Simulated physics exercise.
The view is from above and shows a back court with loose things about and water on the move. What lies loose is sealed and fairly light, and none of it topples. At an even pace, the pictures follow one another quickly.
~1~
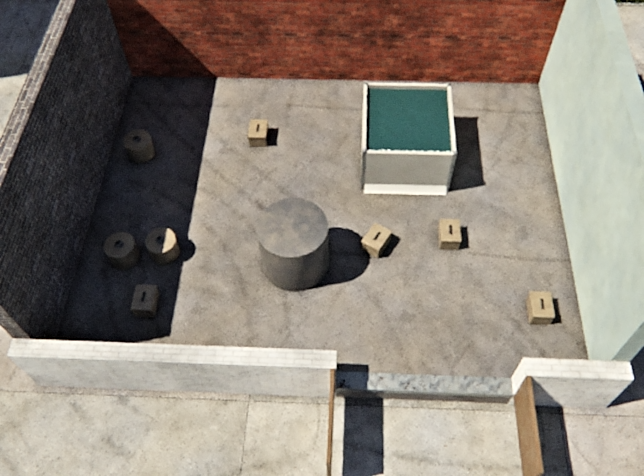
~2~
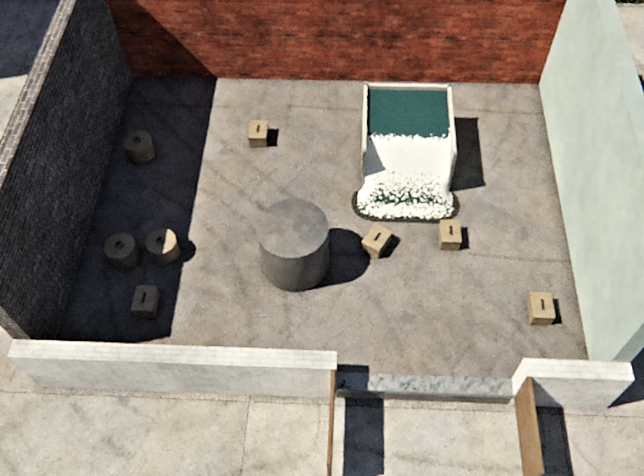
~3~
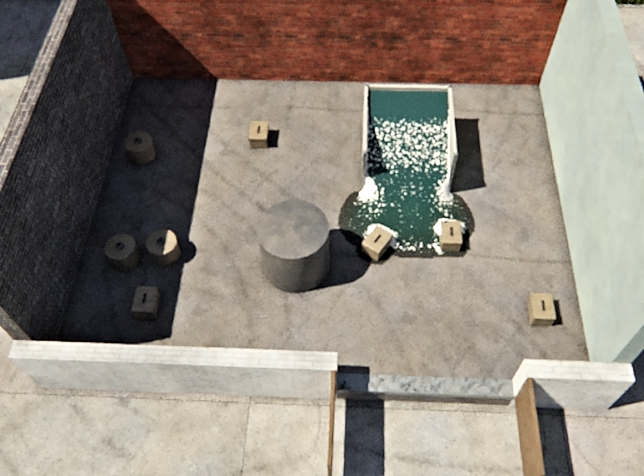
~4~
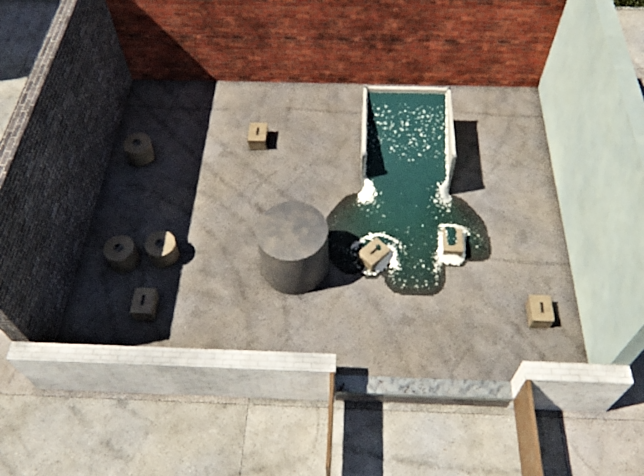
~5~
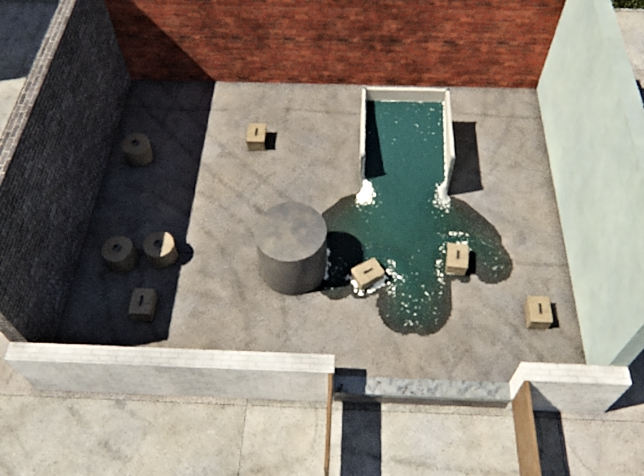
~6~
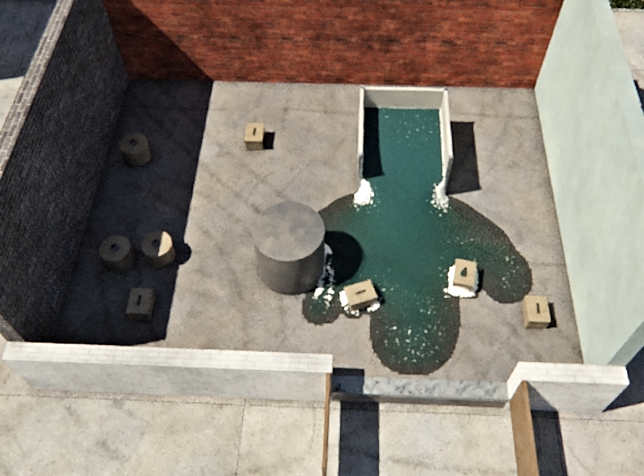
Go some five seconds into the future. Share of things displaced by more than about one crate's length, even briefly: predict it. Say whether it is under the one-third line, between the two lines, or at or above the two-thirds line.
It is between the two lines.
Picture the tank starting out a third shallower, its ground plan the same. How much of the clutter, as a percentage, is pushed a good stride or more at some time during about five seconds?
Close to 20 in a hundred, give or take.
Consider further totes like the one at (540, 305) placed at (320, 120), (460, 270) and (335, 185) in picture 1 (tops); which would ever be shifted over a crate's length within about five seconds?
Item by item: Remains in place, goes the distance, remains in place.
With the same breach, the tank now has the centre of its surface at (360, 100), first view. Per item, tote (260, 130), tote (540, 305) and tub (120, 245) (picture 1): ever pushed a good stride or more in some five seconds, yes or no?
Result per object - stayed close, stayed close, went far.
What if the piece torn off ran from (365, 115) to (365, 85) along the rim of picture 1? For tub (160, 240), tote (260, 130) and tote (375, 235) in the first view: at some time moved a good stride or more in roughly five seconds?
Working through them in order, the first gets shoved clear, the second gets shoved clear and the last not displaced that far.
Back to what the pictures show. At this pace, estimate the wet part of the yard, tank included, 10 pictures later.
I'd put it near 45 percent.
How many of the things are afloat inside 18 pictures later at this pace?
My count is 0.
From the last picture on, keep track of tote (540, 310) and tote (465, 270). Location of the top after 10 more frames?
About (574, 340) and (555, 359).
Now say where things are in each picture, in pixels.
In the first picture, a tote at (377, 236), on the bottom; a tote at (450, 230) rests on the ground; 0 of 8 have shifted.
In the second picture, a tote at (377, 237) rests on the ground; a tote at (451, 231) rests on the ground; 0 of 8 have shifted.
In the third picture, a tote at (378, 239), on the bottom; a tote at (451, 232), on the bottom; 0 of 8 have shifted.
In the fourth picture, a tote at (374, 251), on the bottom, close to its start; a tote at (453, 239), on the bottom, close to its start; 2 of 8 have shifted.
In the fifth picture, a tote at (368, 271), on the bottom, a stride from its start; a tote at (458, 255), on the bottom, a stride from its start; 2 of 8 have shifted.
In the sixth picture, a tote at (361, 292), on the bottom, a stride from its start; a tote at (465, 272), on the bottom, a stride from its start; 2 of 8 have shifted.
A moment on, 2 of 8 are well off their spots; 0 afloat.
Next, 3 of 8 are well off their spots; 2 afloat.
Later, 2 of 8 are well off their spots; 0 afloat.
In the end, 3 of 8 are well off their spots, and 3 have been at some point; 0 afloat.
